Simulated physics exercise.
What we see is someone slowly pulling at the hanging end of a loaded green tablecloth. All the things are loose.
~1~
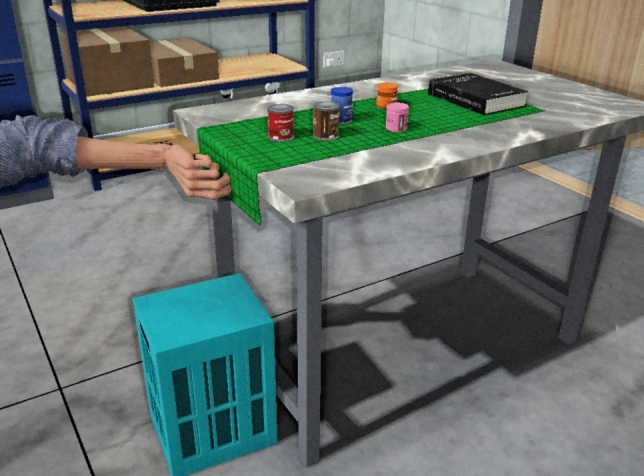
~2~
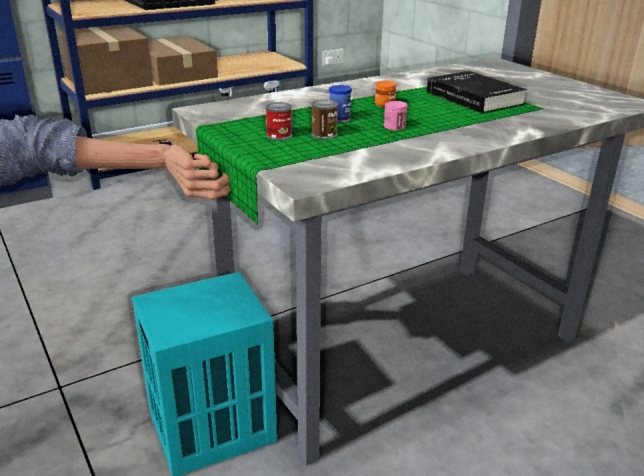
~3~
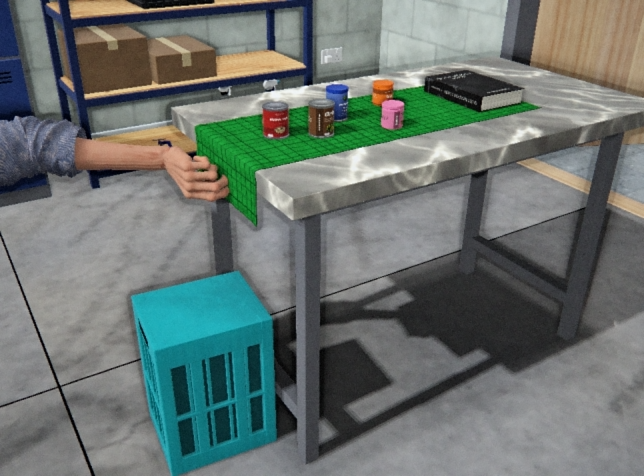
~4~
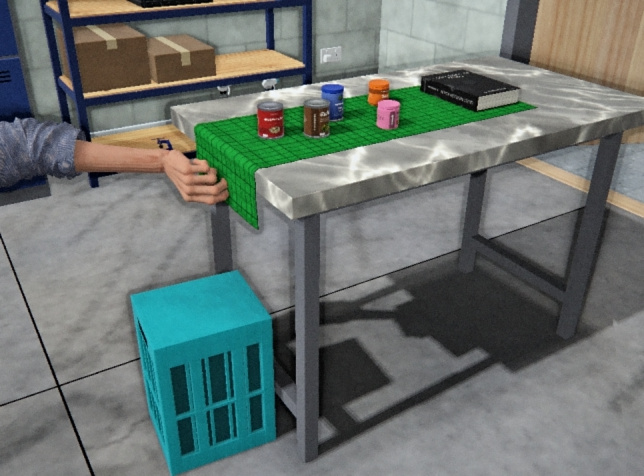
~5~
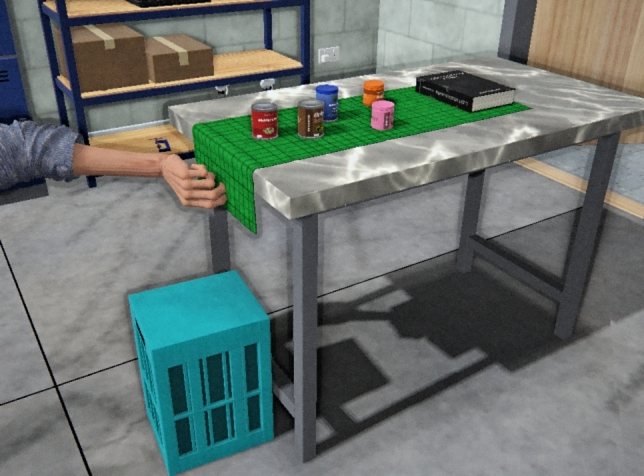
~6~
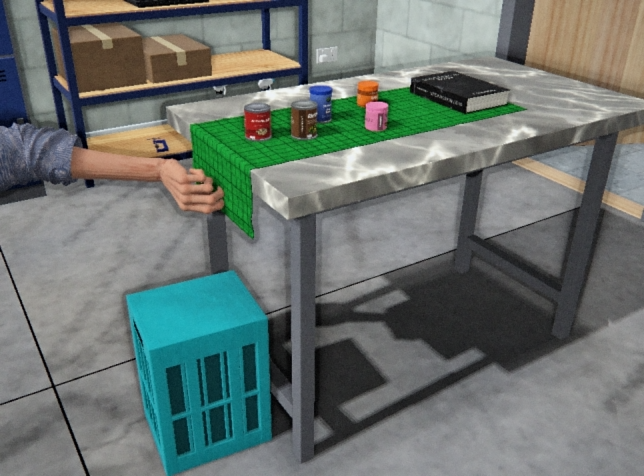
A hand slowly pulled the hanging end of a green cloth down at the left of a table, and the small cans, pots and black book on it slid slightly left along with it.
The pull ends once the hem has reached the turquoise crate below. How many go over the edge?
The count of fallen things is two.
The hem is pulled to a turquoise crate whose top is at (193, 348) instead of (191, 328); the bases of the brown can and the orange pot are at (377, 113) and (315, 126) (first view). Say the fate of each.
The brown can does not fall, the orange pot falls.
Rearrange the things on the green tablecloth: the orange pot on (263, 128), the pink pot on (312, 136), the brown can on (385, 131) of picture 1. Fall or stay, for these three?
The orange pot goes over, the pink pot tumbles off, the brown can remains up.
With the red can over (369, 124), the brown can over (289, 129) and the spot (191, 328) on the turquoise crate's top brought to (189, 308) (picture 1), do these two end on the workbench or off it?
The red can survives; the brown can drops off.
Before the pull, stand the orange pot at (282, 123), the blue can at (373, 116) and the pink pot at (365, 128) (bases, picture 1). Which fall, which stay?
The orange pot is carried off; the blue can survives; the pink pot keeps its place on top.
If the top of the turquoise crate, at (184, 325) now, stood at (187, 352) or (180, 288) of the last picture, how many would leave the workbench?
In that case 3 and 1.
Soon after, hem near (224, 272); red can gone.
Then, hem on the crate; red can and brown can gone.
At rest, hem on the crate; red can and brown can gone. It carries off two.
